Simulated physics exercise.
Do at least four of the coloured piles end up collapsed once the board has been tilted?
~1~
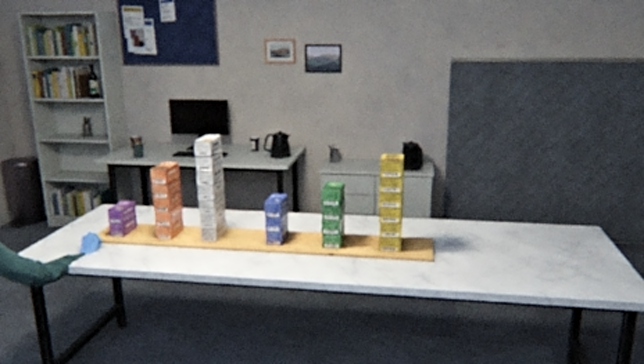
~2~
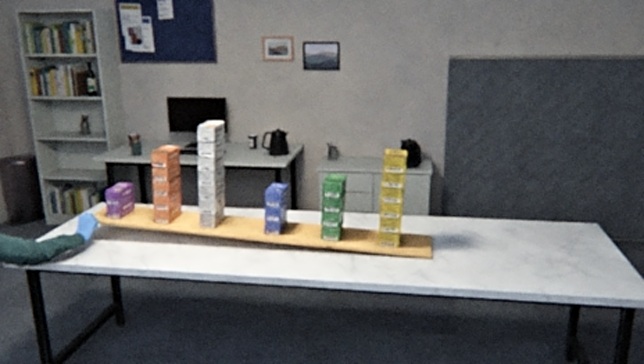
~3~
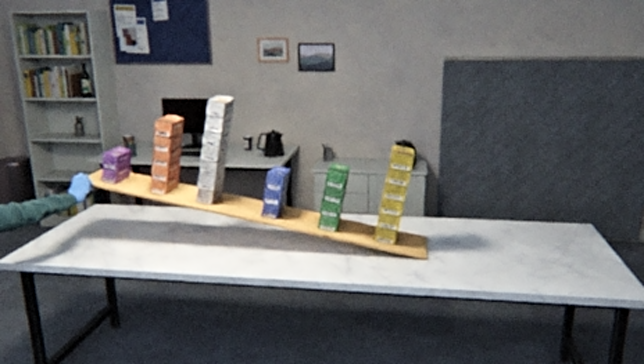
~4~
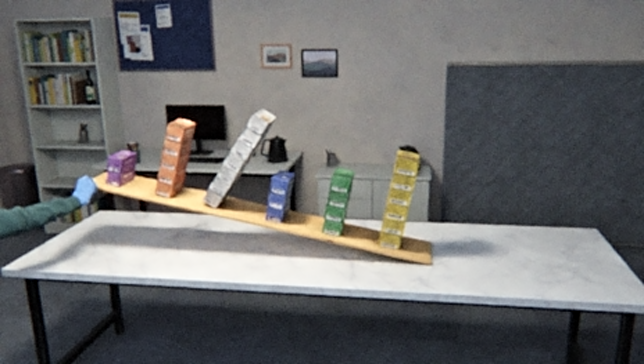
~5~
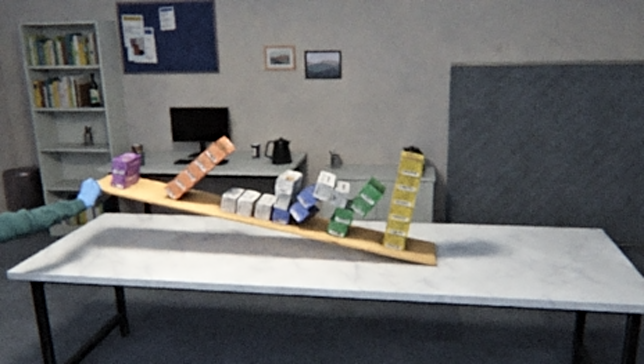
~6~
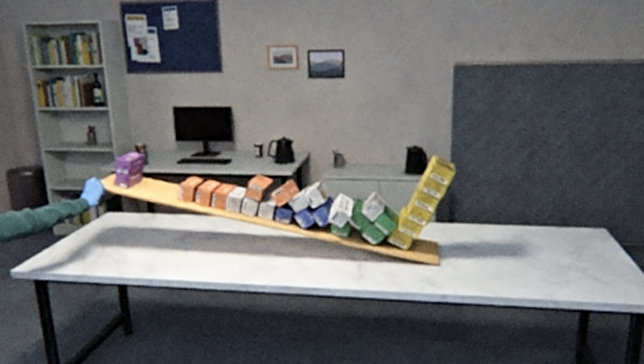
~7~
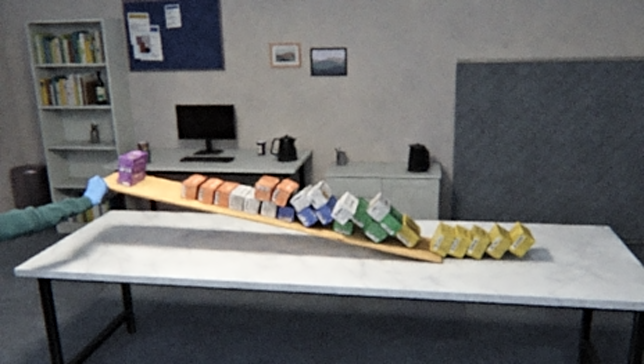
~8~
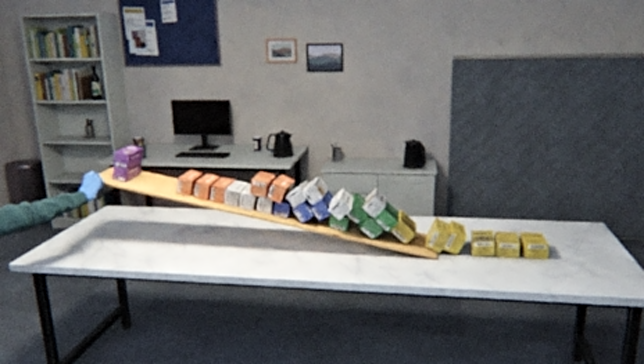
Yes, at least four piles are wrecked, with orange, blue, green and yellow packets lying toppled or slumped along the board and on the table. The short purple pile near the raised end stays standing.
